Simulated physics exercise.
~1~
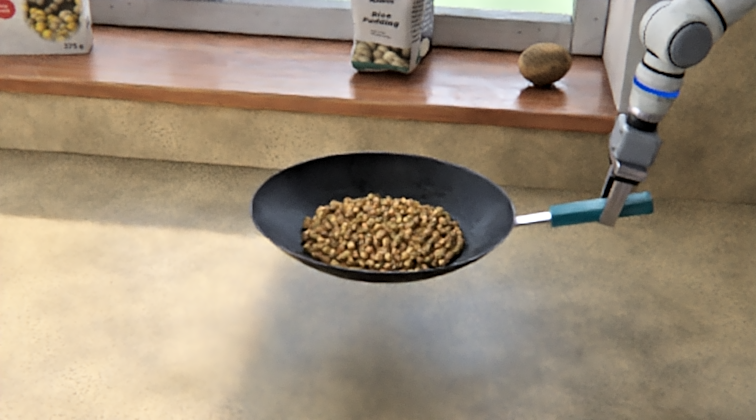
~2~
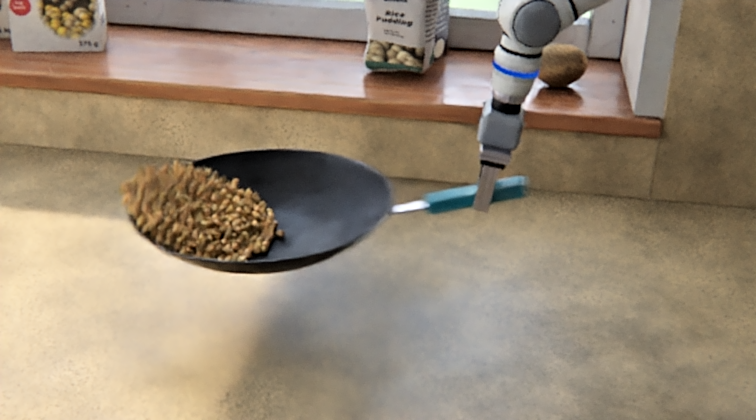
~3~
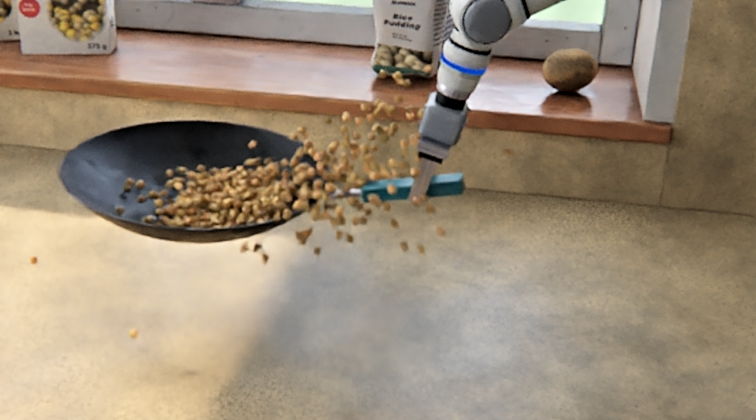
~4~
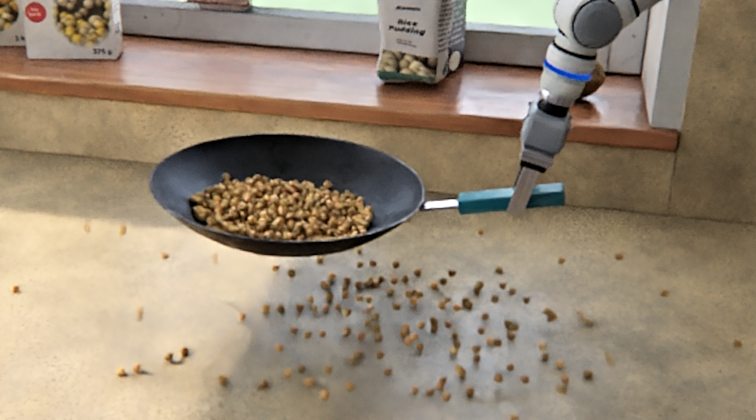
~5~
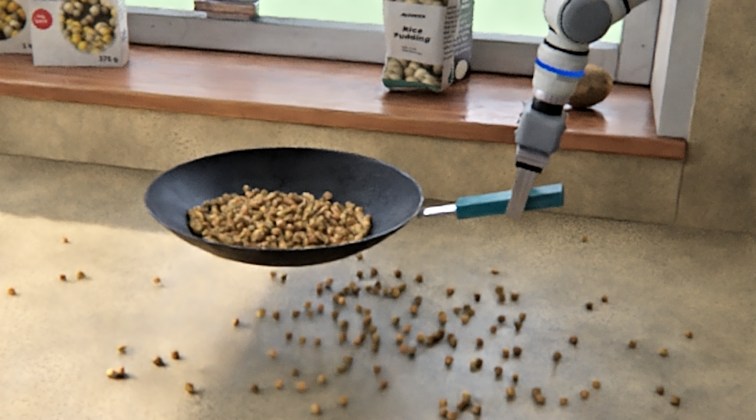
A robot arm jerks a wok left and right, scattering many chickpeas across the counter.
